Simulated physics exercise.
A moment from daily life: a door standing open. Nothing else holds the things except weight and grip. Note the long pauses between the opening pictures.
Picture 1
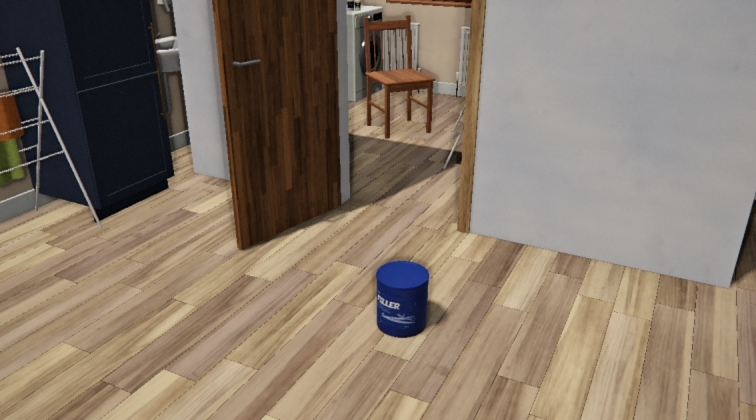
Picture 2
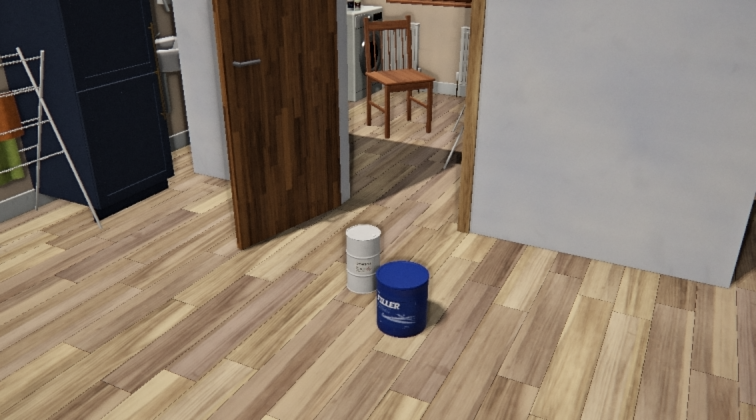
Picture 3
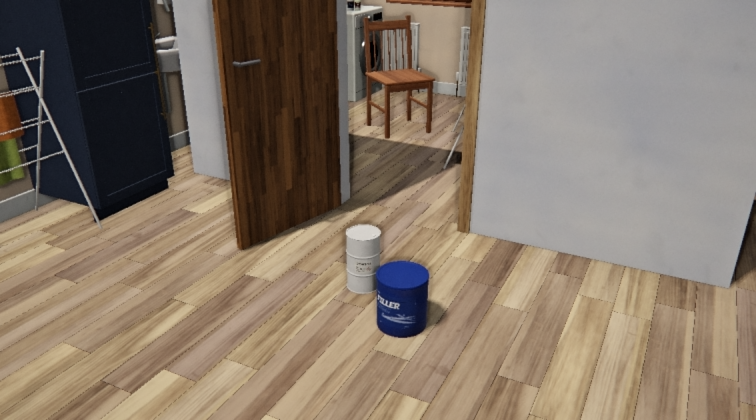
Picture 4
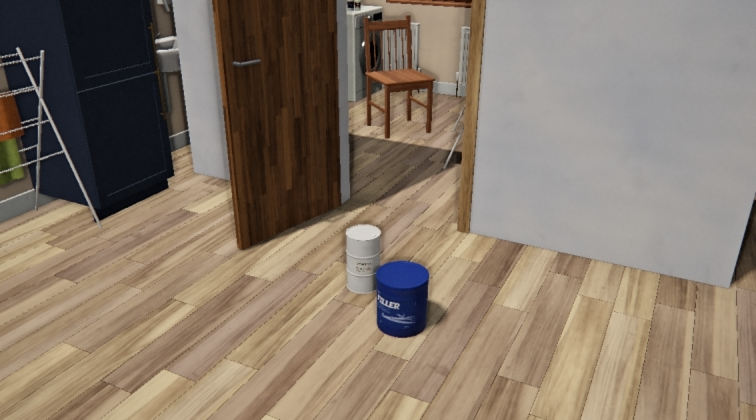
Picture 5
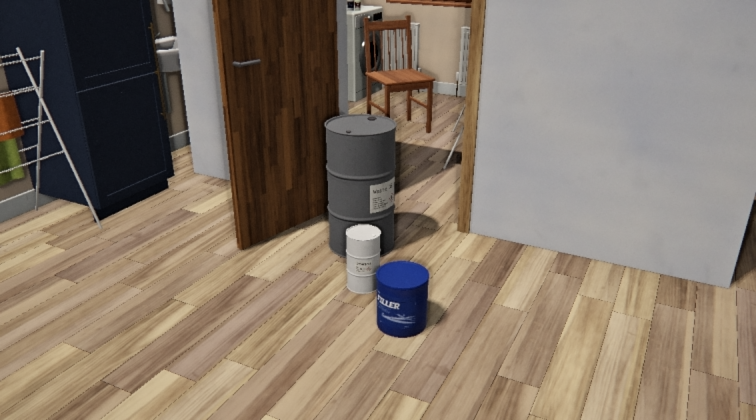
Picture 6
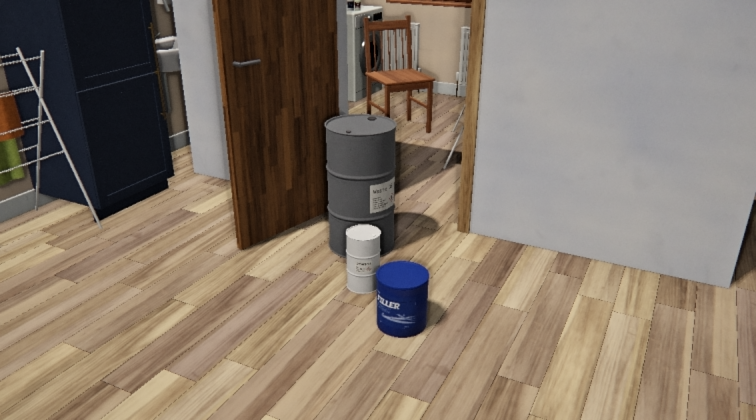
White canister appearing behind a blue pail on a wood floor, then a grey drum appearing behind both, the open door still.
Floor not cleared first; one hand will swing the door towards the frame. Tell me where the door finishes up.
Most likely it will leave a gap.
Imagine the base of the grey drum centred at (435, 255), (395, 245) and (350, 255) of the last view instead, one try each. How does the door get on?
Held up partway, held up partway, held up partway.
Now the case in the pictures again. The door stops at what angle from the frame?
Close to 70 degrees, I'd say.
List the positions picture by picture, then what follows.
Door wide open and still, in the first frame.
Door wide open and still; white canister (363, 259); blue pail (402, 299), in the second frame.
Door wide open and still; white canister (363, 259); blue pail (402, 299), in the third frame.
Door wide open and still; white canister (363, 259); blue pail (402, 299), in the fourth frame.
Door wide open and still; white canister (363, 259); blue pail (402, 299), in the fifth frame.
Door wide open and still; grey drum (361, 187); white canister (363, 259), in the sixth frame.
Then, 0.60 s after the last picture, door 93° open.
Then, 1.00 s after the last picture, door 78° open.
At rest, door 68° open; all 3 in place. Seen from the same camera at the end, grey drum near (362, 186).
